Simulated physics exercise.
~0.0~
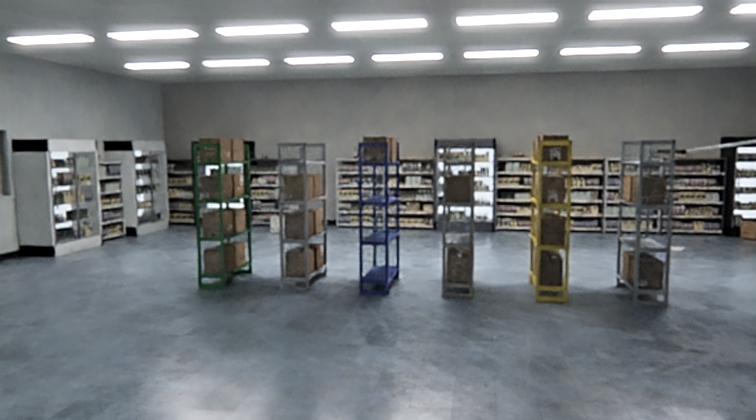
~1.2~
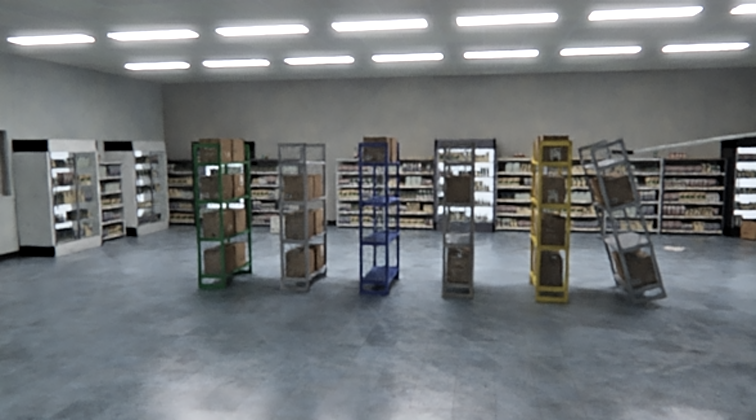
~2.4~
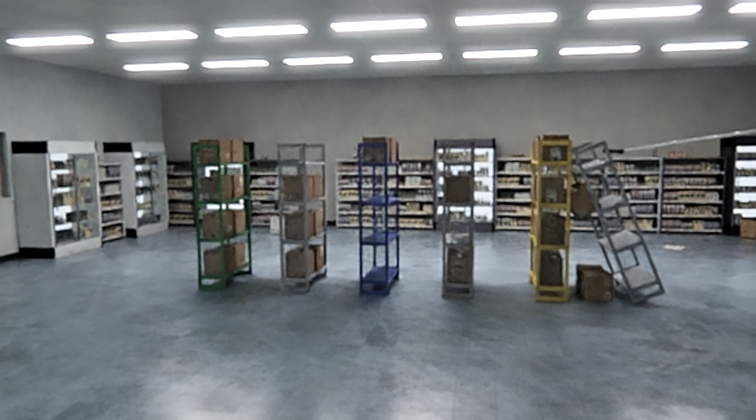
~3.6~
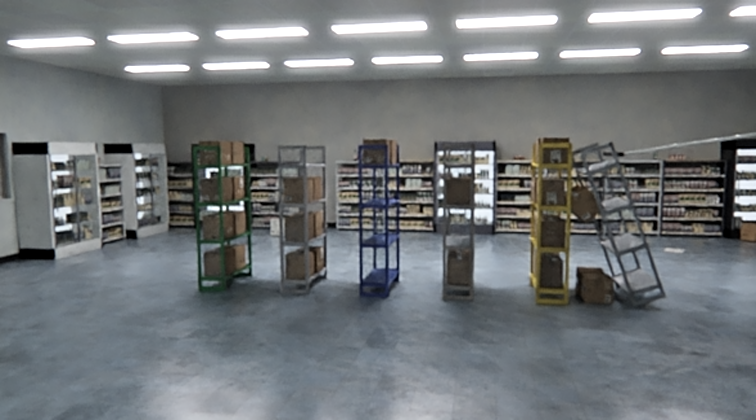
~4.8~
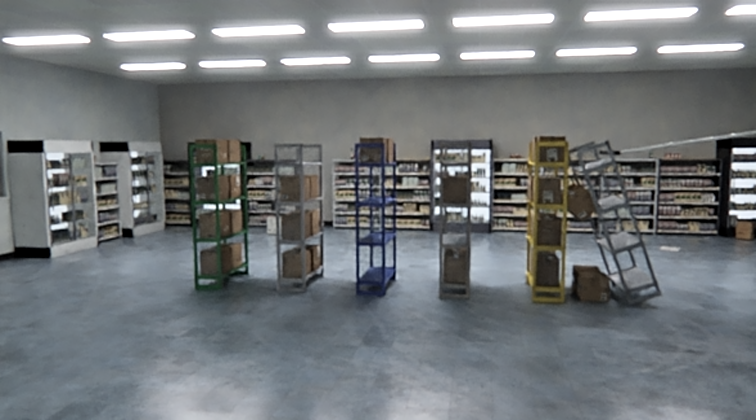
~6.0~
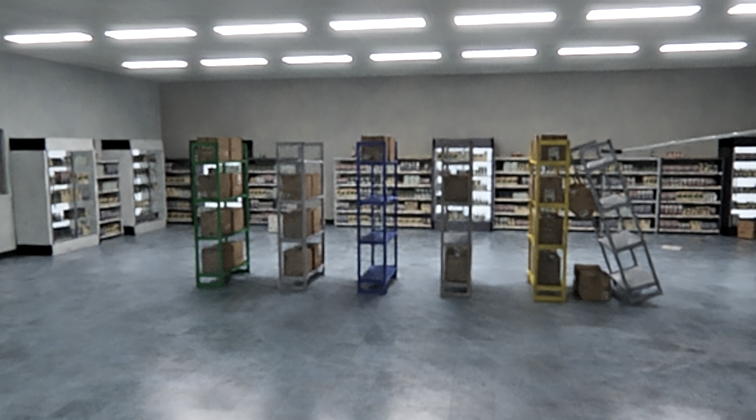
A pole tips the rightmost grey rack left against the yellow one, which stays standing.
